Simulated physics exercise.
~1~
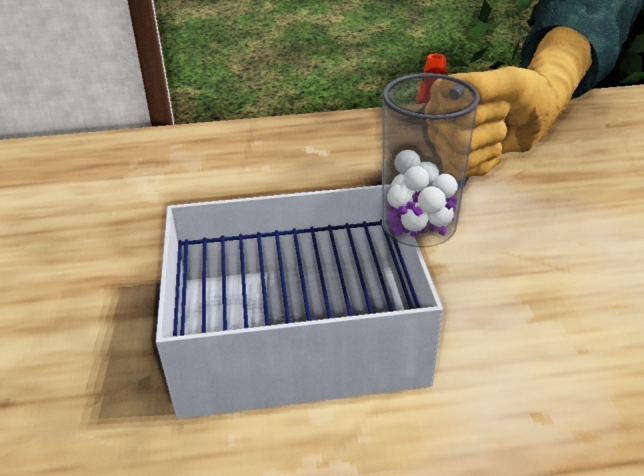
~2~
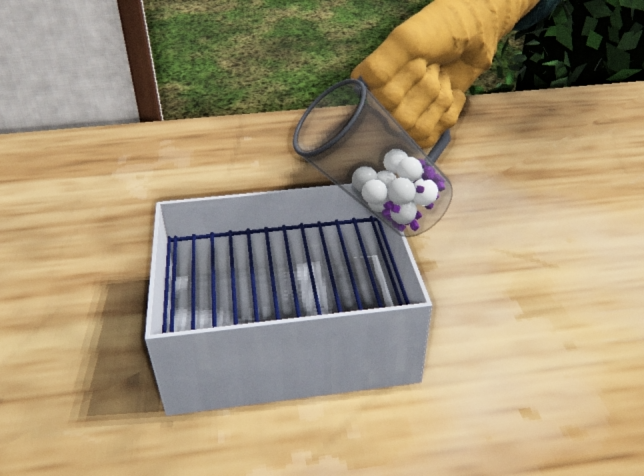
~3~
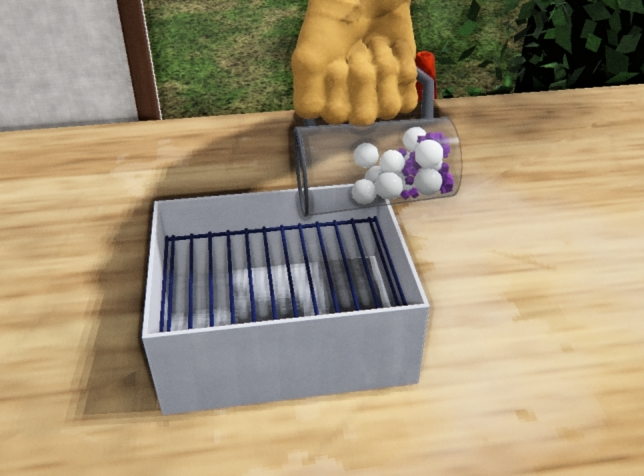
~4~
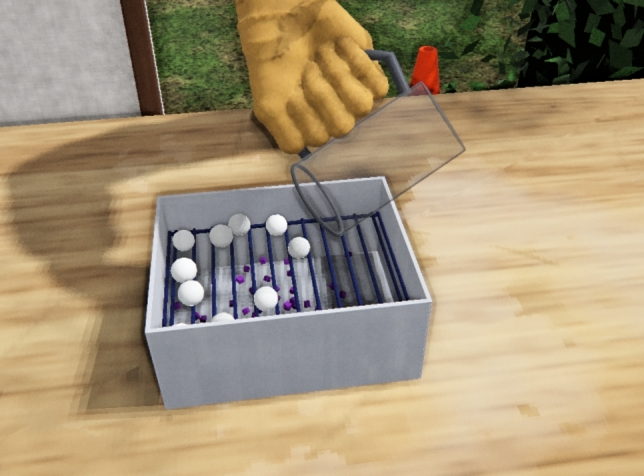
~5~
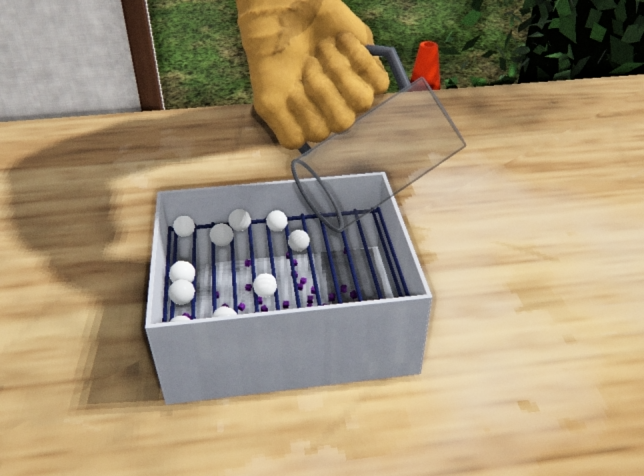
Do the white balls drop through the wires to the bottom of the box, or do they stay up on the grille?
The white balls stay up on the grille. Only the small purple bits pass between the wires and end up below.
The clip opens with a gloved hand holding a clear cup of white balls and small purple bits upright beside a grey open box with dark wires across it. The hand moves the cup left over the box's far right corner and leans it toward the box. The cup goes onto its side, with the pieces still inside. It then tips further until its mouth points down, and the contents spill across the wires. The white balls come to rest scattered on the grille, mostly toward the left, while the purple bits drop between the wires and end up beneath them.
